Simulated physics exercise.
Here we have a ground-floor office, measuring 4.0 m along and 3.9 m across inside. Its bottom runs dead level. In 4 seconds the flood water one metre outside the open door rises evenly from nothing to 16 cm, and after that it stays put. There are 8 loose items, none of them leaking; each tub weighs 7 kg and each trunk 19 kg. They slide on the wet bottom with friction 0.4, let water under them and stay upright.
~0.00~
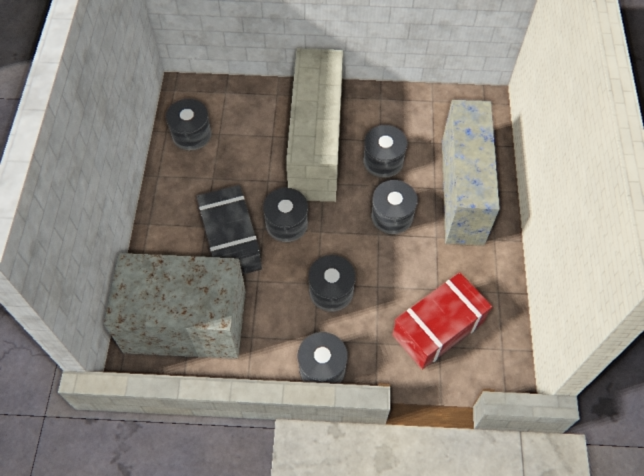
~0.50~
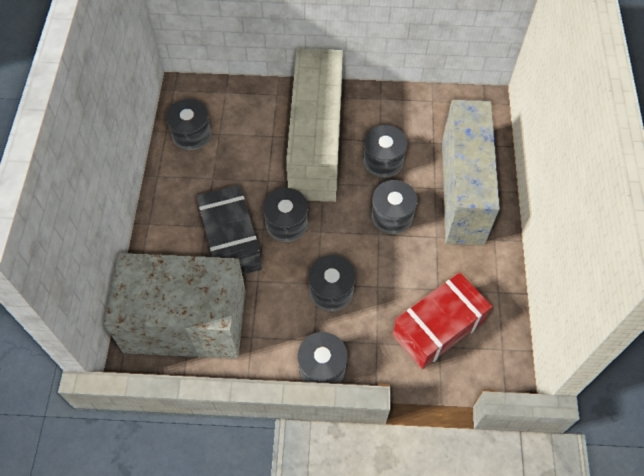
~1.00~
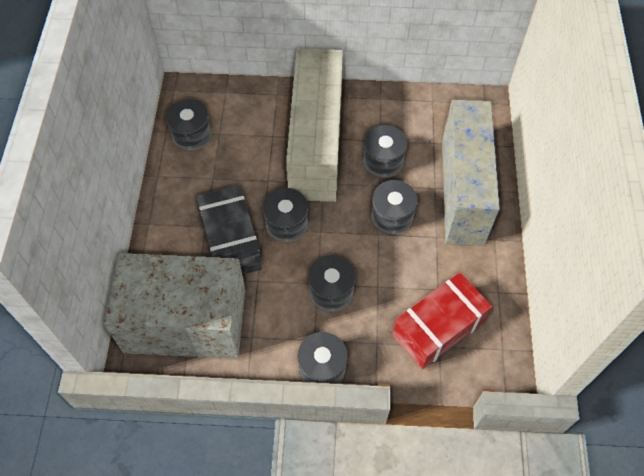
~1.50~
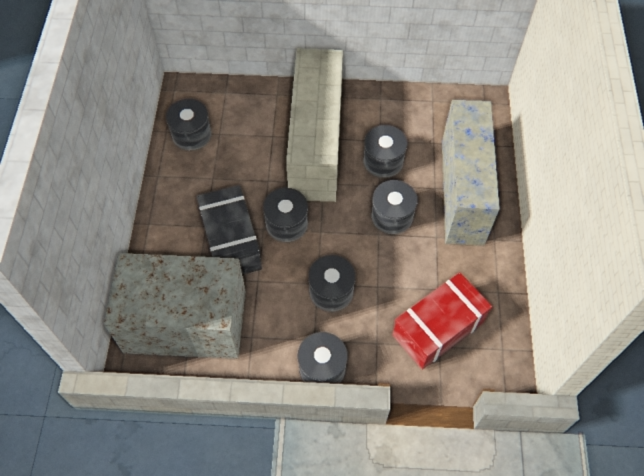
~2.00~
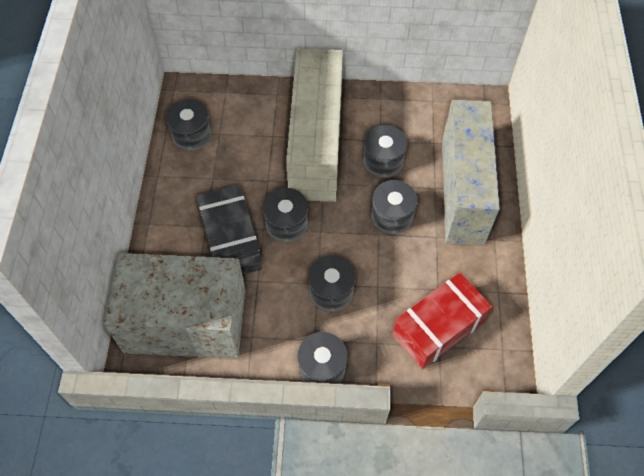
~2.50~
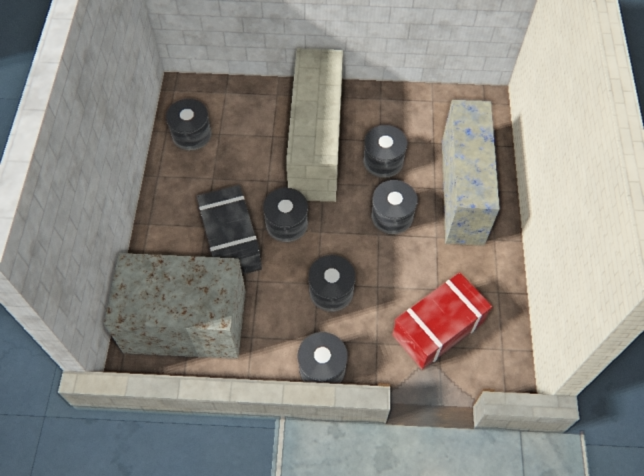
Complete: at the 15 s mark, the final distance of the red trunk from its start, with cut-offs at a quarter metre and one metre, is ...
Past one metre.
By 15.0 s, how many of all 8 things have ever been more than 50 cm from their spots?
By my count, 5.
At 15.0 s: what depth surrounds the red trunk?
Somewhere close to 10 cm.
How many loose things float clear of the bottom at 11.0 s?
Count at that moment: 3.
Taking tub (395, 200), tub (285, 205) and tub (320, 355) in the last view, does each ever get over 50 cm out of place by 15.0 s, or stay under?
Going one by one, I get above, above and within.
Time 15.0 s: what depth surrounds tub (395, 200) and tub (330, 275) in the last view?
First about 11 cm, second about 4 cm.
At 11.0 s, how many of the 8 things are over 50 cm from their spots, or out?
It comes to 5.
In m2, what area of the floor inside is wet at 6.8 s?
About 8.5 m2.
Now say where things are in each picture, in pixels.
The red trunk at (444, 313) rests on the ground; 0.0 m2 under water; 0 of 8 have shifted, in the first frame.
The red trunk at (444, 313) rests on the ground; 0.0 m2 under water; 0 of 8 have shifted, in the second frame.
The red trunk at (444, 313), on the bottom; water covers 0.0 m2; 0 of 8 have shifted, in the third frame.
The red trunk at (444, 313) rests on the ground; water covers 0.0 m2; 0 of 8 have shifted, in the fourth frame.
The red trunk at (444, 313), on the bottom; 0.0 m2 under water; 0 of 8 have shifted, in the fifth frame.
The red trunk at (444, 313) rests on the ground; water covers 0.2 m2; 0 of 8 have shifted, in the sixth frame.
After 3.5 s the red trunk is near (444, 312), 0.0 m from its start, aground; 0 afloat.
After 6.8 s the red trunk is near (422, 236), 0.8 m from its start, aground; 1 afloat.
After 11.0 s the red trunk is near (385, 150), 1.9 m from its start, afloat; 3 afloat.
After 15.0 s the red trunk is near (378, 73), 2.9 m from its start, afloat; 8 afloat.
